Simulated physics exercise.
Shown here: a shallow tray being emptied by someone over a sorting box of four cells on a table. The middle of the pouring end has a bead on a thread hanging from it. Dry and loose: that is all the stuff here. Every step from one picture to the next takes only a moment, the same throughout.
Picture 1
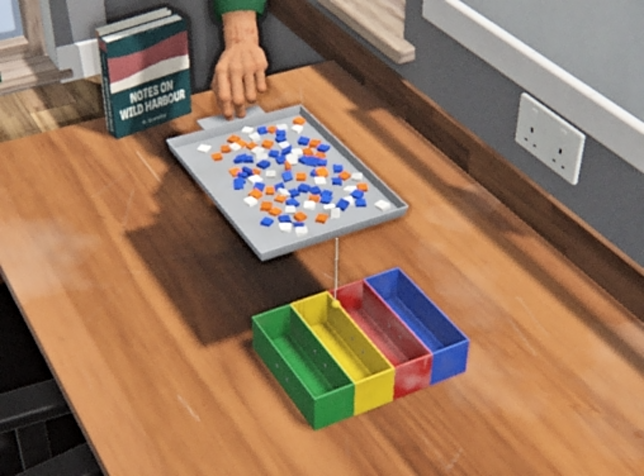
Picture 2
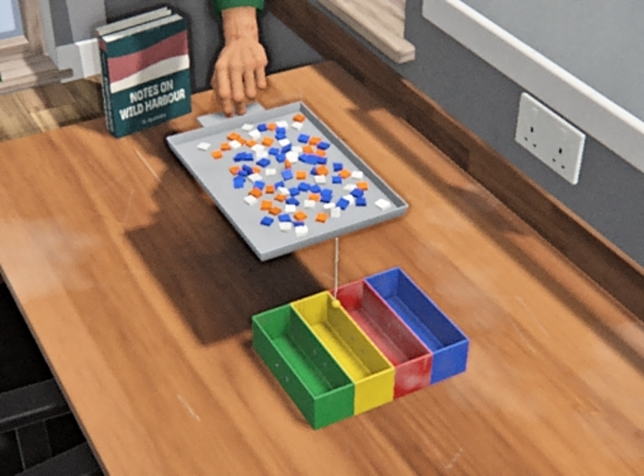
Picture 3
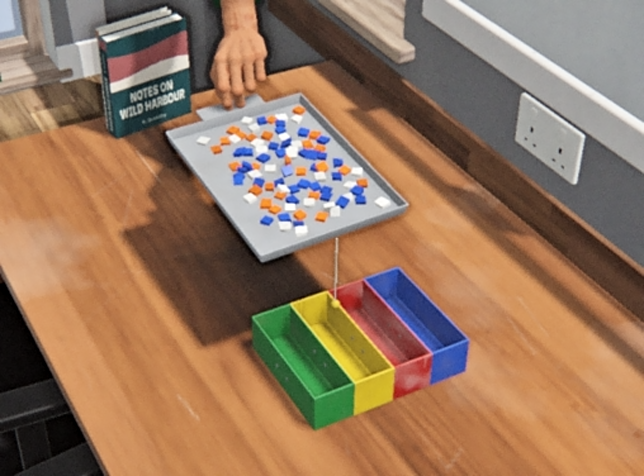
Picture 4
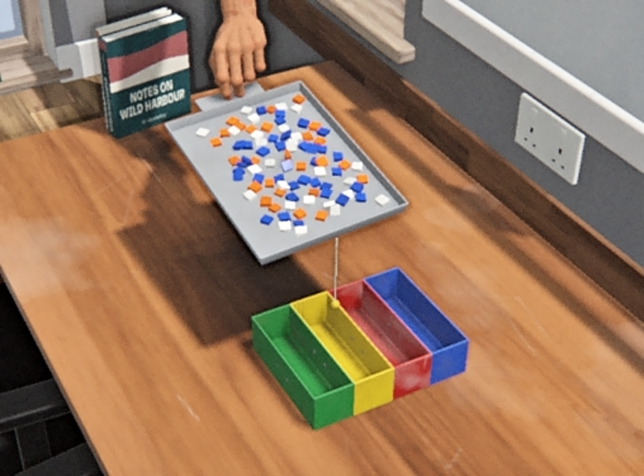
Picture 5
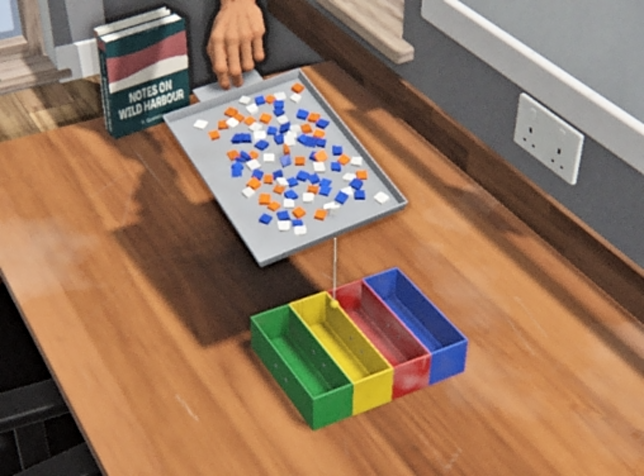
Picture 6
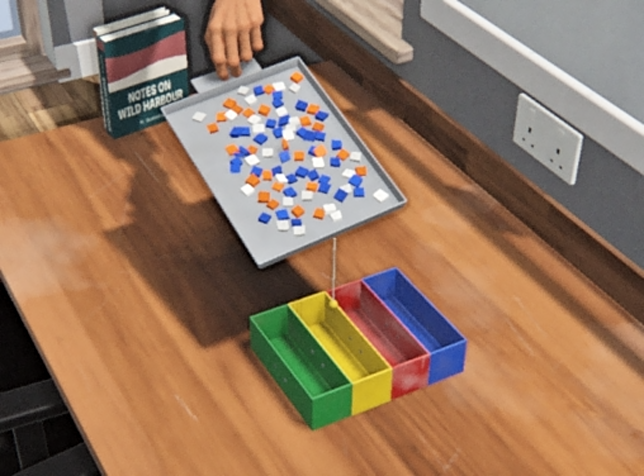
A hand gradually raising the far end of a grey tray of orange, blue and white tiles above a four-coloured sorting box.
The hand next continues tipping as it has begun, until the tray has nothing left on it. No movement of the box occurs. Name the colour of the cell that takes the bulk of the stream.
Green.
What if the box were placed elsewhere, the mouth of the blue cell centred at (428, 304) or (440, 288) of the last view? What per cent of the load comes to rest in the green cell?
40% for the first placement, 20% for the second.
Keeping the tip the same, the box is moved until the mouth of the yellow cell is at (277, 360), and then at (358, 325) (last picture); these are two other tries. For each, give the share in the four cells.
You'd see around 100 per cent and then around 30 per cent.
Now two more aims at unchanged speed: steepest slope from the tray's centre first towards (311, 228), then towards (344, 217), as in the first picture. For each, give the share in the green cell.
Shares: 30 %, then 10 %.
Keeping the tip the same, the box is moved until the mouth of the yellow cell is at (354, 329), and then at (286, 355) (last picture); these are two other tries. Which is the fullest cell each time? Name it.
First the green one, then the yellow cell.
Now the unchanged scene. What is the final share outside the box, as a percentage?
About 30 per cent.
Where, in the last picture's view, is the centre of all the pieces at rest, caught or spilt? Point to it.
Roughly at pixel (285, 366).
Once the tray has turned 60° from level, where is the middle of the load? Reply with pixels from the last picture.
(282, 212).
Soon, tray tipped steeply; nearly all on the tray; a stray few falling or outside the box.
A while on, tray tipped right over; about a quarter on the tray; about a third in the green cell; a stray few in the yellow cell; about a third falling or outside the box.
Towards the end, tray tipped past a quarter turn; about half in the green cell; a small part in the yellow cell; about a third falling or outside the box.
Finally, tray tipped past a quarter turn; about half in the green cell; a small part in the yellow cell; none in the red cell; none in the blue cell; about a third outside the box.
